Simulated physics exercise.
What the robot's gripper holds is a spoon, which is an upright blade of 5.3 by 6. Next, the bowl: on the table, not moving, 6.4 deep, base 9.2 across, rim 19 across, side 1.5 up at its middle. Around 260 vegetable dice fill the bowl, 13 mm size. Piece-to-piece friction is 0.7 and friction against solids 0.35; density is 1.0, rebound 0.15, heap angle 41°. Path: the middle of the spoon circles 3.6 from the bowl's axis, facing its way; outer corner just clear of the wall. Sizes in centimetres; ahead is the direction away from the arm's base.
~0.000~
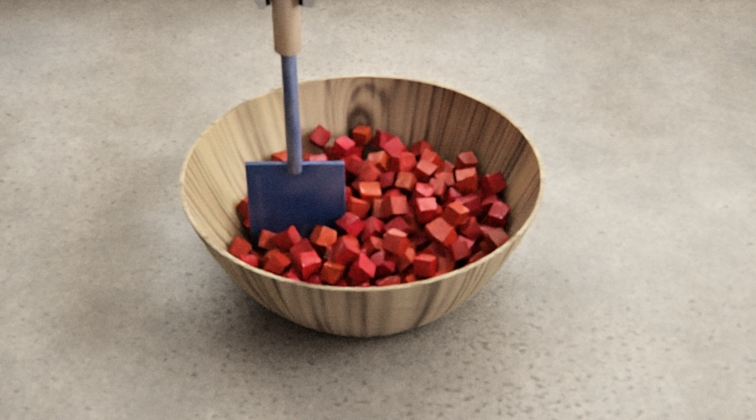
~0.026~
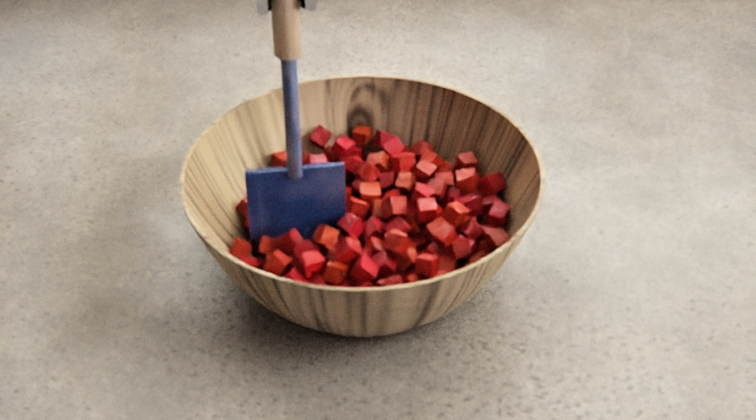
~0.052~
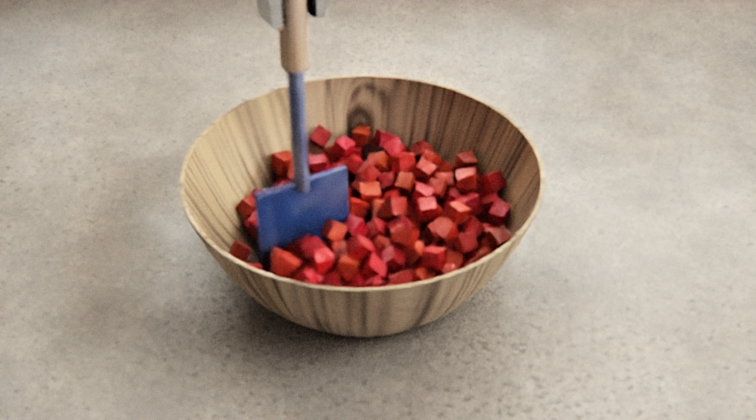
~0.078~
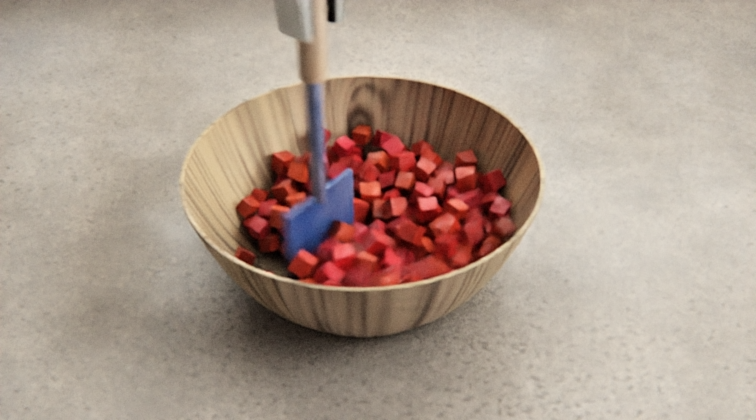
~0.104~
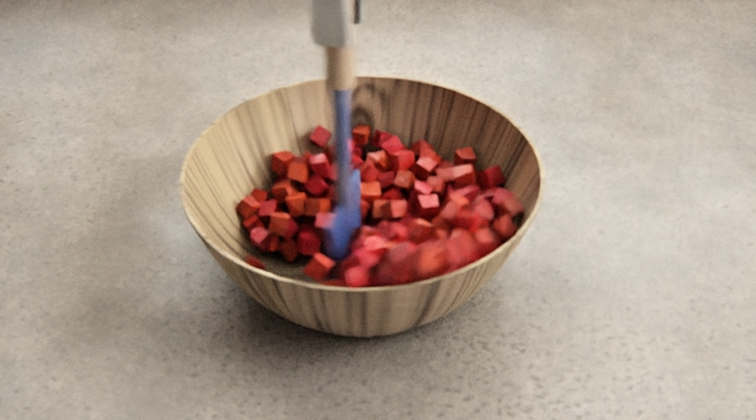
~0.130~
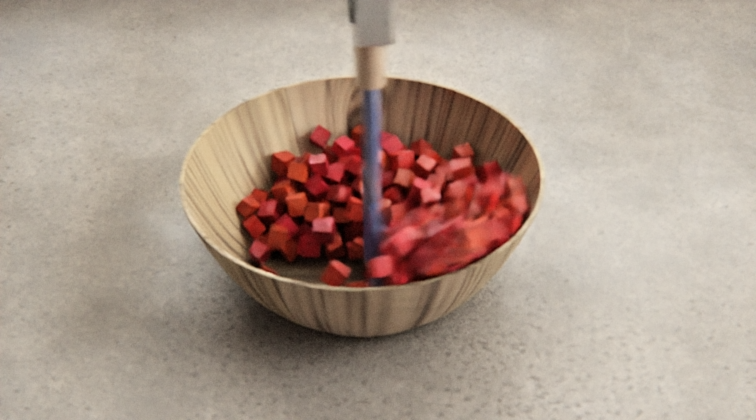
A blue, flat-bladed tool with a wooden handle, held by a robot gripper, sweeps from the left side of a wooden bowl along its near side toward the right, turning edge-on and pushing red cubes into a rightward heap.
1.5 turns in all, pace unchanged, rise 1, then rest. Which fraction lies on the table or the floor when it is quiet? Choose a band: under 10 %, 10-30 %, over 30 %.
Band: Over 30 %.
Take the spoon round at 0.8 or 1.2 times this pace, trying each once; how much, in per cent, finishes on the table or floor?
First try close to 35, second close to 55, in per cent.
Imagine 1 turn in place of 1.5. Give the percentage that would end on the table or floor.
Estimate: About 30 percent.
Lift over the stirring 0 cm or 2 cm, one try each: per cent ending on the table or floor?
Trial one: Roughly 50 %; trial two: Roughly 35 %.
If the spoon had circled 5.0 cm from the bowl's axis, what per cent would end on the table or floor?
In that case some 50 %.
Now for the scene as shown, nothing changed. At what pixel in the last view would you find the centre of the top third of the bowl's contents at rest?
In the final view it lies around (441, 182).
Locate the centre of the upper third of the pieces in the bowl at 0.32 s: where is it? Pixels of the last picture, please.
Near (329, 100).
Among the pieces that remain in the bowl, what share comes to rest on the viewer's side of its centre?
About 35 per cent.
After 0.32 s, 268° round, highest piece 10 above the table; 204 in the bowl, 23 on the table or floor, 29 in flight or on the tool.
After 0.51 s, 77° round, highest piece 8 above the table; 170 in the bowl, 76 on the table or floor, 10 in flight or on the tool.
After 0.80 s, 180° round, highest piece 7 above the table; 152 in the bowl, 104 on the table or floor.
After 1.50 s, 180° round, highest piece 7 above the table; 152 in the bowl, 104 on the table or floor.
In the end, 152 in the bowl, 104 on the table or floor. That is 41 % on the table or floor.
